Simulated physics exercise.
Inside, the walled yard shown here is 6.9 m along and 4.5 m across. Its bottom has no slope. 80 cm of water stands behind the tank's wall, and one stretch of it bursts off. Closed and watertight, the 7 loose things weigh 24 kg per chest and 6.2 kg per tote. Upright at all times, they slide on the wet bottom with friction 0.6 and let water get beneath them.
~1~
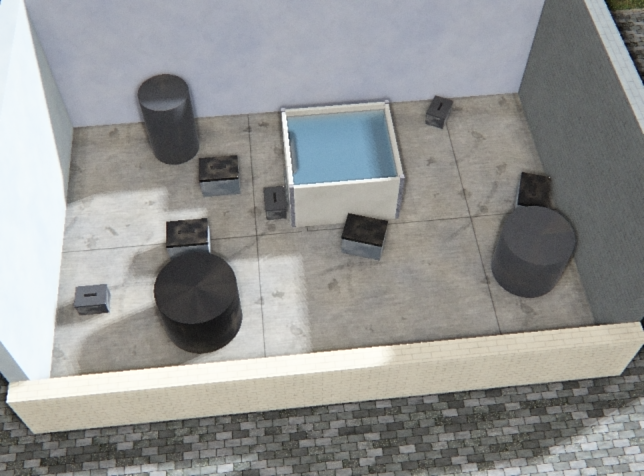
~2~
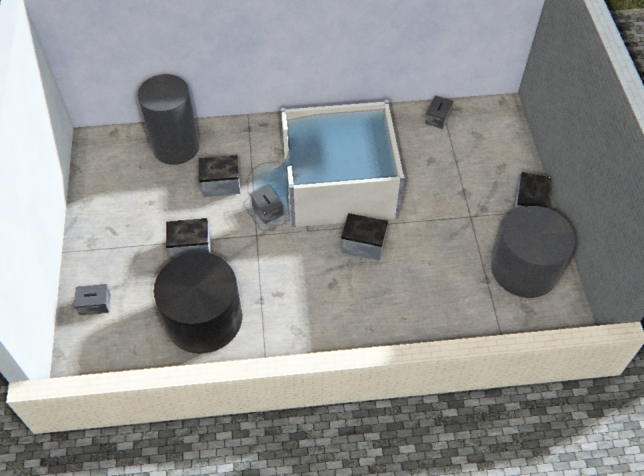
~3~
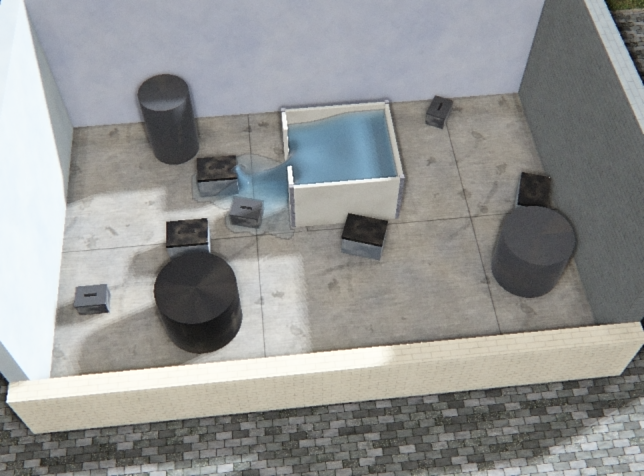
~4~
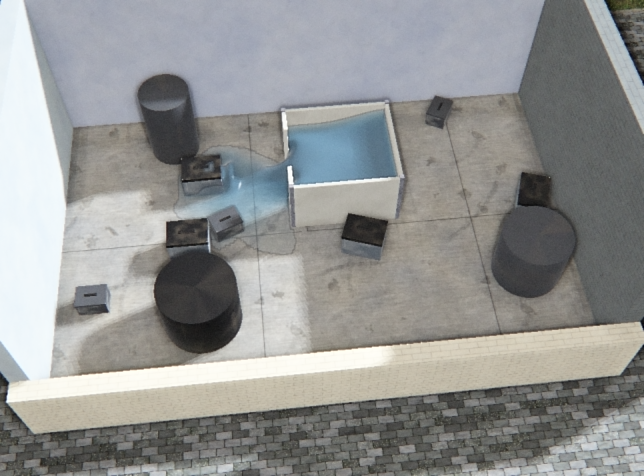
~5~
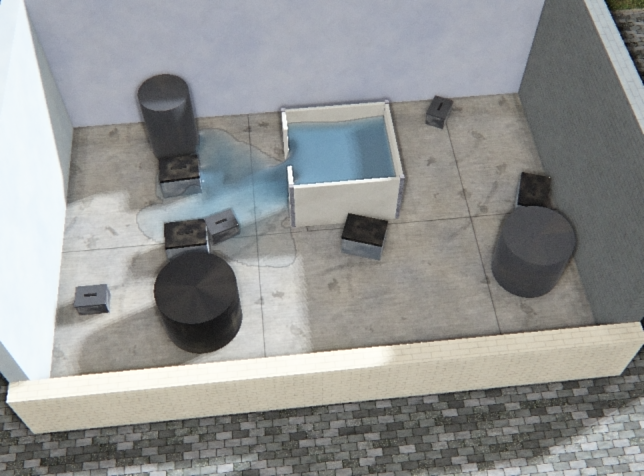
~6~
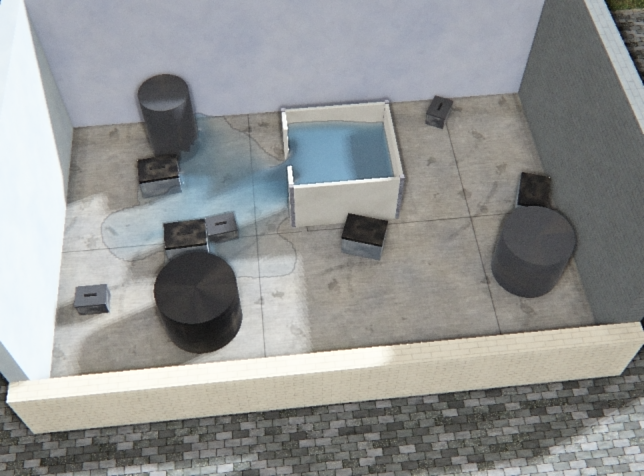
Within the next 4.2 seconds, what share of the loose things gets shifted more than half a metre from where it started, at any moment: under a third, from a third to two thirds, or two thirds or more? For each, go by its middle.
The proportion hits a third but misses two thirds.
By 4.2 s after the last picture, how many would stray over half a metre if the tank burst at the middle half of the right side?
In that case 1 of them.
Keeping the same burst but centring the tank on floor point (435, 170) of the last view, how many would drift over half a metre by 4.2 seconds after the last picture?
Then 4 of them would.
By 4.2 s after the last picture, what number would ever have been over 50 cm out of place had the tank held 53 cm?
You'd get 3 in that case.
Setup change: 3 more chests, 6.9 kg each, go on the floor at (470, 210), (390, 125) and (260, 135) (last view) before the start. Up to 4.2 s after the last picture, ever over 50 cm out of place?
So it's stays below, then stays below, then gets above.
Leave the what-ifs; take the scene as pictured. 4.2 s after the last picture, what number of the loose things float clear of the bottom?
2 at that moment.
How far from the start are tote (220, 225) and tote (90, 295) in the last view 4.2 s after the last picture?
140 cm and 300 cm.
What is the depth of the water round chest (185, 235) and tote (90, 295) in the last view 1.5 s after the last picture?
Roughly 10 and 9 cm.
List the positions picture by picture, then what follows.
The first frame shows a chest at (218, 167) rests on the ground; a tote at (275, 198), on the bottom; water covers 1.9 m2; 0 of 7 have shifted.
The second frame shows a chest at (218, 167), on the bottom; a tote at (267, 200), on the bottom, 12 cm from its start; 2.3 m2 under water; 1 of 7 have shifted.
The third frame shows a chest at (217, 168) rests on the ground; a tote at (246, 208), on the bottom, 43 cm from its start; 2.9 m2 under water; 1 of 7 have shifted.
The fourth frame shows a chest at (201, 168), on the bottom, 24 cm from its start; a tote at (225, 219) rests on the ground, 76 cm from its start; 3.8 m2 under water; 2 of 7 have shifted.
The fifth frame shows a chest at (179, 168), on the bottom, 55 cm from its start; a tote at (221, 222) rests on the ground, 82 cm from its start; water covers 4.9 m2; 2 of 7 have shifted.
The sixth frame shows a chest at (158, 168) rests on the ground, 85 cm from its start; a tote at (221, 224) floats, 84 cm from its start; water covers 5.9 m2; 2 of 7 have shifted.
Then, 0.4 s after the last picture 2 of 7 are over 50 cm from their spots; 1 afloat.
Then, 1.5 s after the last picture 3 of 7 are over 50 cm from their spots; 2 afloat.
Then, 2.8 s after the last picture 4 of 7 are over 50 cm from their spots; 3 afloat.
Then, 4.2 s after the last picture 4 of 7 are over 50 cm from their spots, and 4 have been at some point; 2 afloat.
